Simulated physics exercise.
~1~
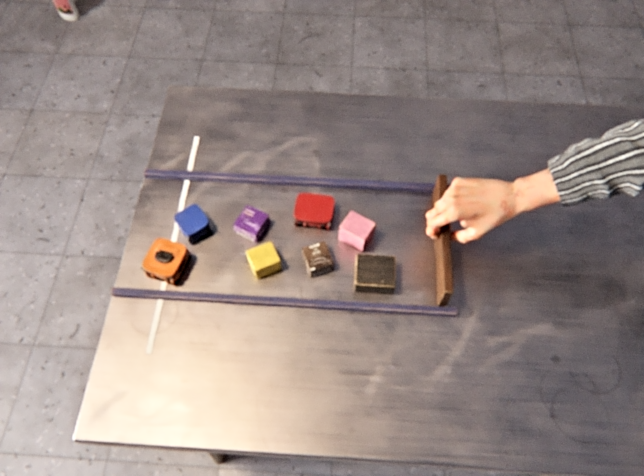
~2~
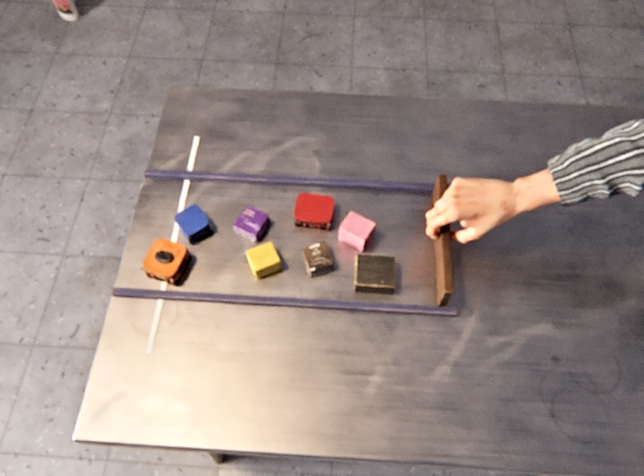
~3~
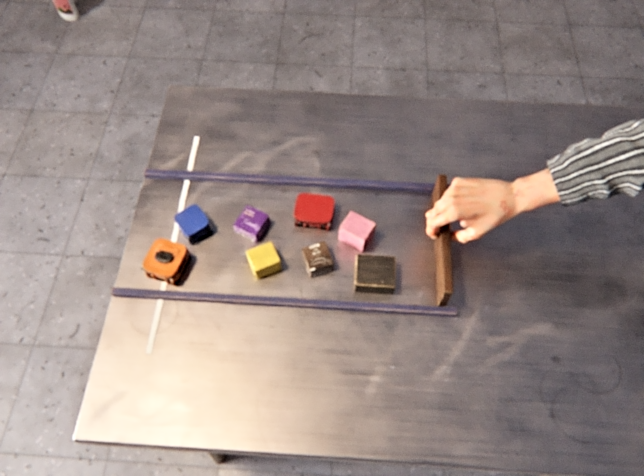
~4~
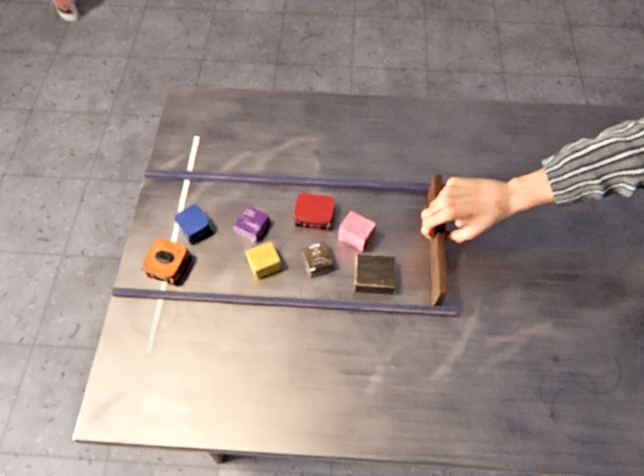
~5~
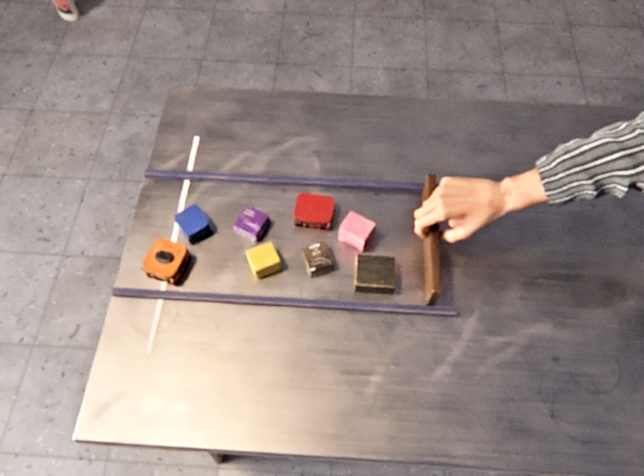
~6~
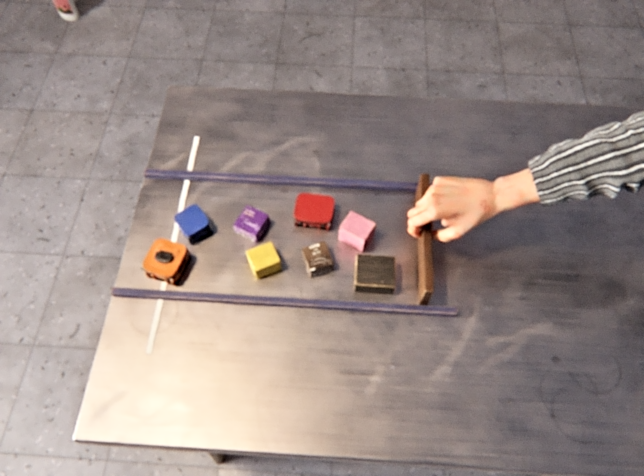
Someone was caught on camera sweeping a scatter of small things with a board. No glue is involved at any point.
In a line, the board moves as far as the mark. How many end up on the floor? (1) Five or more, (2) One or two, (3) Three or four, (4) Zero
Three or four (3).
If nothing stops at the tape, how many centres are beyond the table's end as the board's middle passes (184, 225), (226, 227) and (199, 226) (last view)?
Going through the three positions, you'd get 3, 1 and 2.
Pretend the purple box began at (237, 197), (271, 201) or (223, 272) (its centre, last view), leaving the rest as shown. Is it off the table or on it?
Results by place: It remains there; it remains there; it does not stay.
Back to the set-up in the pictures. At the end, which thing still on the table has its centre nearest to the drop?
Purple box.
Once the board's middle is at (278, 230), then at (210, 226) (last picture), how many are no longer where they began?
One spot: 7. Other spot: 8.
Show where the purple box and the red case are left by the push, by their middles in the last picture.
First: About (135, 216); second: About (168, 193).
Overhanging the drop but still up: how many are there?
The overhang total is 1.
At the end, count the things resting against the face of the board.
3 end up touching it.
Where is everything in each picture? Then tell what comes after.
In the first frame, orange case (167, 262); blue case (194, 225); purple box (252, 224); board (442, 239); tape (175, 233).
In the second frame, blue case (194, 225); board (442, 239).
In the third frame, purple box (252, 224); red case (314, 212).
In the fourth frame, orange case (167, 262); yellow block (264, 260).
In the fifth frame, blue case (194, 225); pink block (357, 232).
In the sixth frame, orange case (167, 262); blue case (194, 225); purple box (252, 224); board (424, 238); tape (175, 233).
Early on, none off yet; orange case at rest near (167, 262); blue case at rest near (194, 225); purple box moving near (249, 222).
Finally, the number that fall off is three or four; lost, brown box, yellow block, blue case and orange case.
